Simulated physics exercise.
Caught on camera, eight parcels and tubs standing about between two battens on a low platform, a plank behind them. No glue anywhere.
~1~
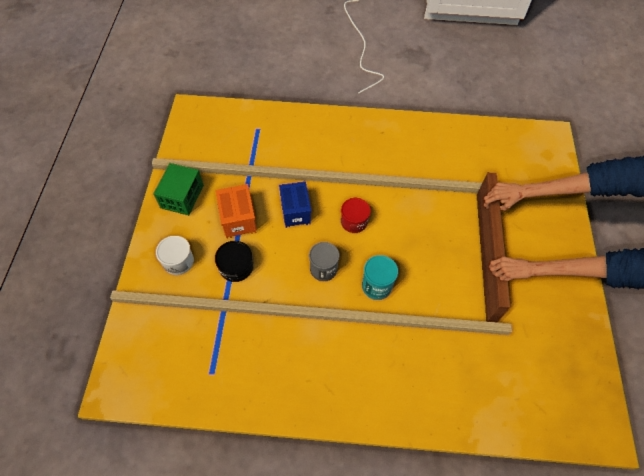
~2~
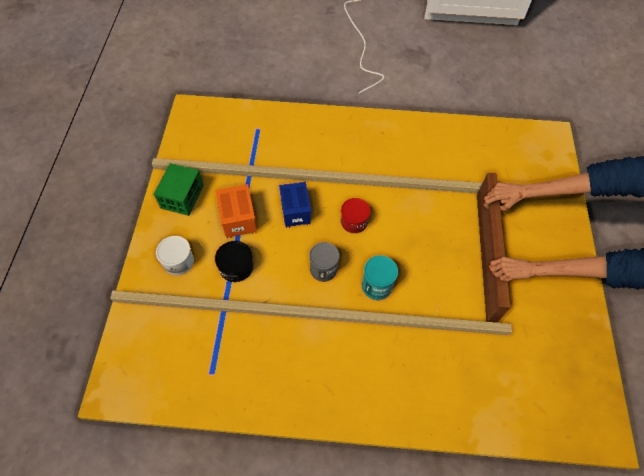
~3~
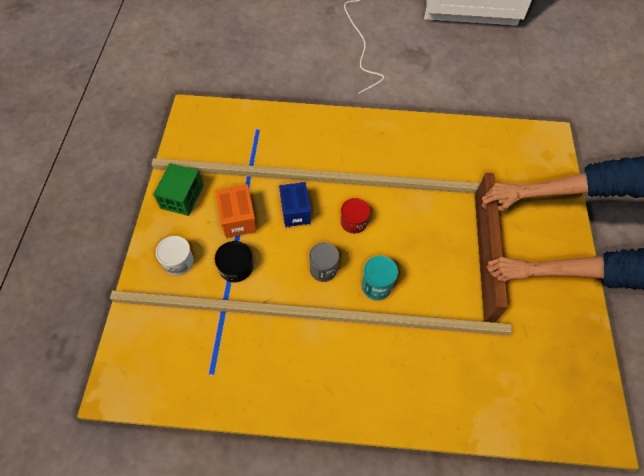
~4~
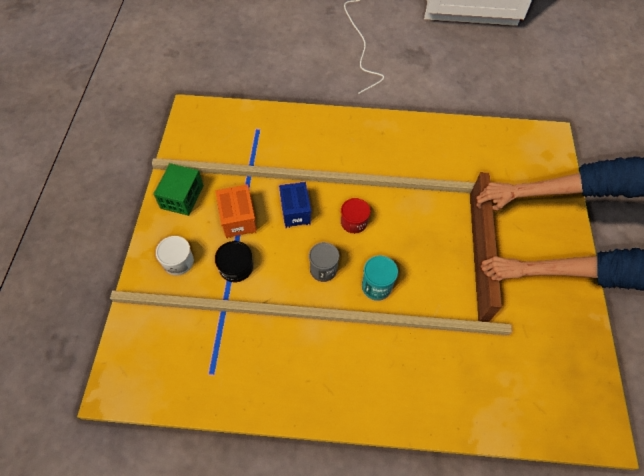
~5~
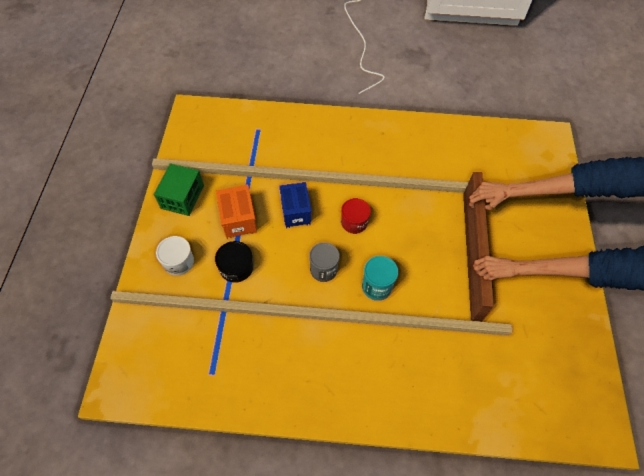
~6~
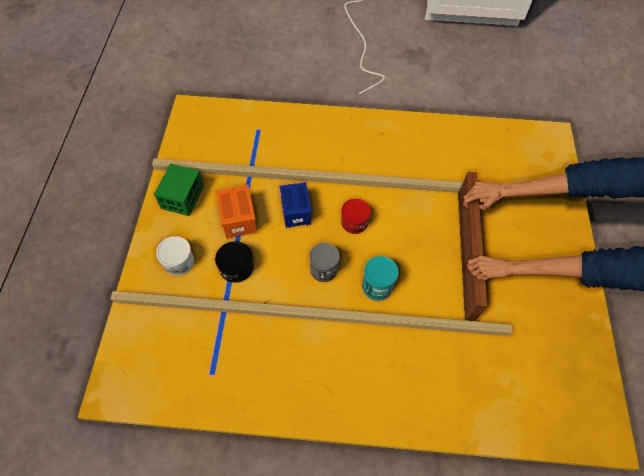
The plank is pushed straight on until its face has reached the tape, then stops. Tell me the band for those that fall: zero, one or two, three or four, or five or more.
As it turns out, the number that fall off is zero.
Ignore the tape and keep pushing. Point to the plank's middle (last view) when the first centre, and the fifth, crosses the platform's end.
Its middle is around (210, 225) and later (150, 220).
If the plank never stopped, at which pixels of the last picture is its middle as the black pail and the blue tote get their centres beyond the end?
For the black pail at (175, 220), for the blue tote at (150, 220).
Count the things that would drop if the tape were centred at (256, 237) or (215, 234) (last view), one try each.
Try by try, 0 and 0.
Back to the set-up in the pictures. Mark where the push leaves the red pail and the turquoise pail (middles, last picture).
First (228, 207), then (212, 270).
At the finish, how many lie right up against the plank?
4 of them.
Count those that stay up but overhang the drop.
0 of them.
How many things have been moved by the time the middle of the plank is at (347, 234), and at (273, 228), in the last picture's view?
By then 3, and 6.
Early on, none off yet; green crate at rest near (180, 190); white pail at rest near (176, 257); orange tote at rest near (237, 212).
A while later, none off yet; green crate at rest near (180, 190); white pail at rest near (176, 257); orange tote travelled a little near (216, 212).
Finally, the number that fall off is zero.
